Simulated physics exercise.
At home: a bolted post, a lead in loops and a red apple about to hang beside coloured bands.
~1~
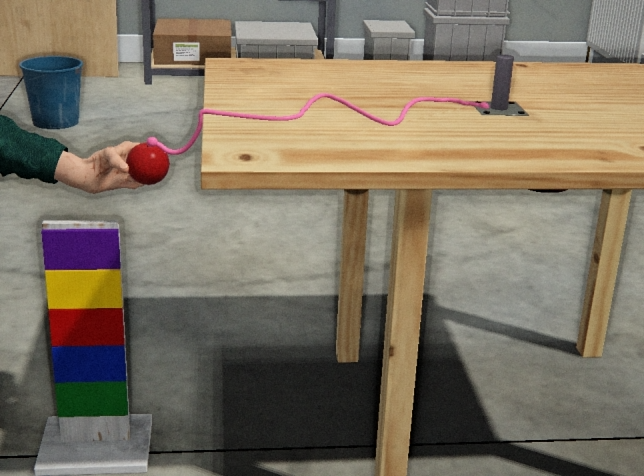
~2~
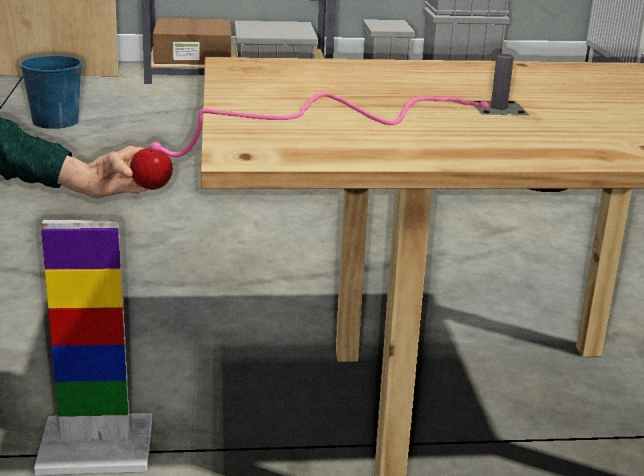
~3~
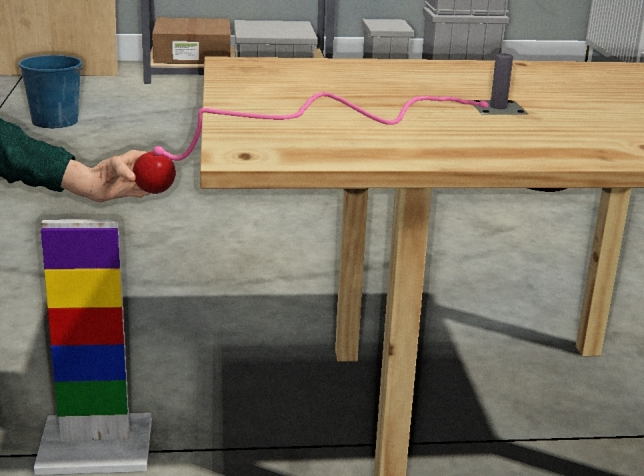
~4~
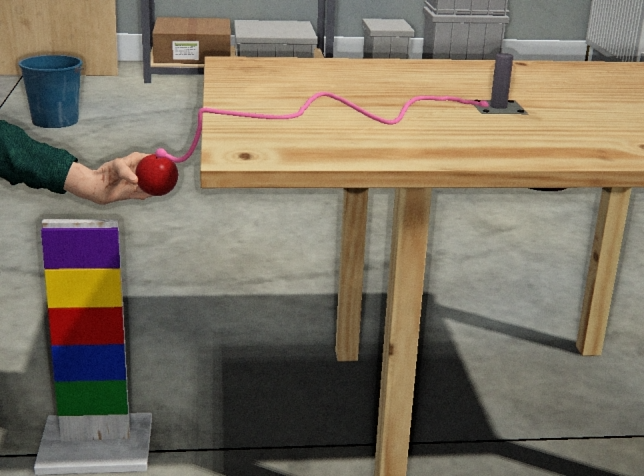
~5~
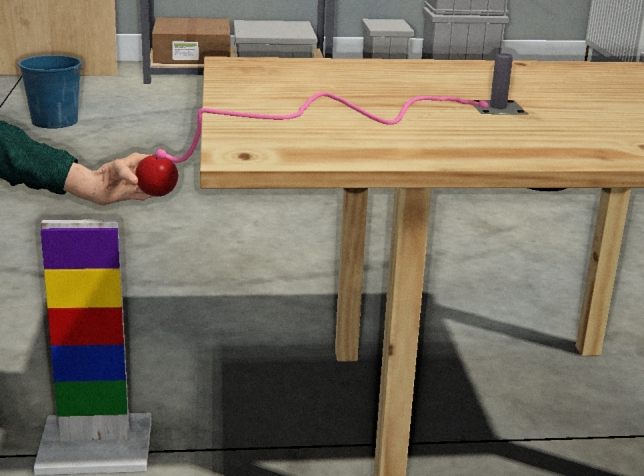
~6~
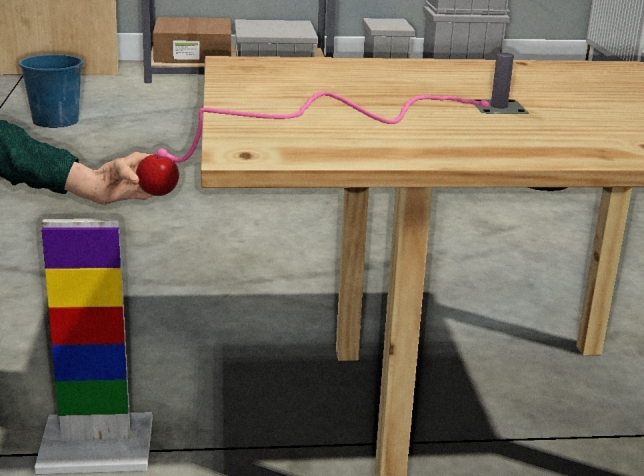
A hand in a dark green sleeve holds a red ball-like apple on a pink lead just off the left end of a light wooden table, seen from slightly above in a concrete-floored workshop. The lead winds across the tabletop to a dark upright bracket, with purple, yellow, red, blue and green bands standing below the hand. The hand edges slightly right and down, then stays almost still, while the camera holds steady.
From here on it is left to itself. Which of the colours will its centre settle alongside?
It settles alongside blue.
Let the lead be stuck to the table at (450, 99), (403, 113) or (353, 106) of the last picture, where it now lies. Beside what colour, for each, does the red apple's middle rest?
Each in turn comes out as blue, red, yellow.
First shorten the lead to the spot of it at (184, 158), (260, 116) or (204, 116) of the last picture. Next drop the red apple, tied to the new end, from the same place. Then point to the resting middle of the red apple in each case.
In turn, (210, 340) for the first, (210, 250) for the second and (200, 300) for the third.
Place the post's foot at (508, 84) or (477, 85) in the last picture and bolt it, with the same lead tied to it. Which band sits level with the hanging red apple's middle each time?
The first case gives red, the second gives blue.
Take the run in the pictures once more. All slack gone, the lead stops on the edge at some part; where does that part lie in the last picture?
Pixel (322, 94) or thereabouts.
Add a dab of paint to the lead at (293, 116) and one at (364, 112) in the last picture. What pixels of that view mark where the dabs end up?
Around (204, 199); the other one around (278, 109).
A little later, apple near (220, 362); level with blue.
Next, apple near (193, 363); level with blue.
When it is over, apple near (211, 364); level with blue. Its middle rests at the blue band.
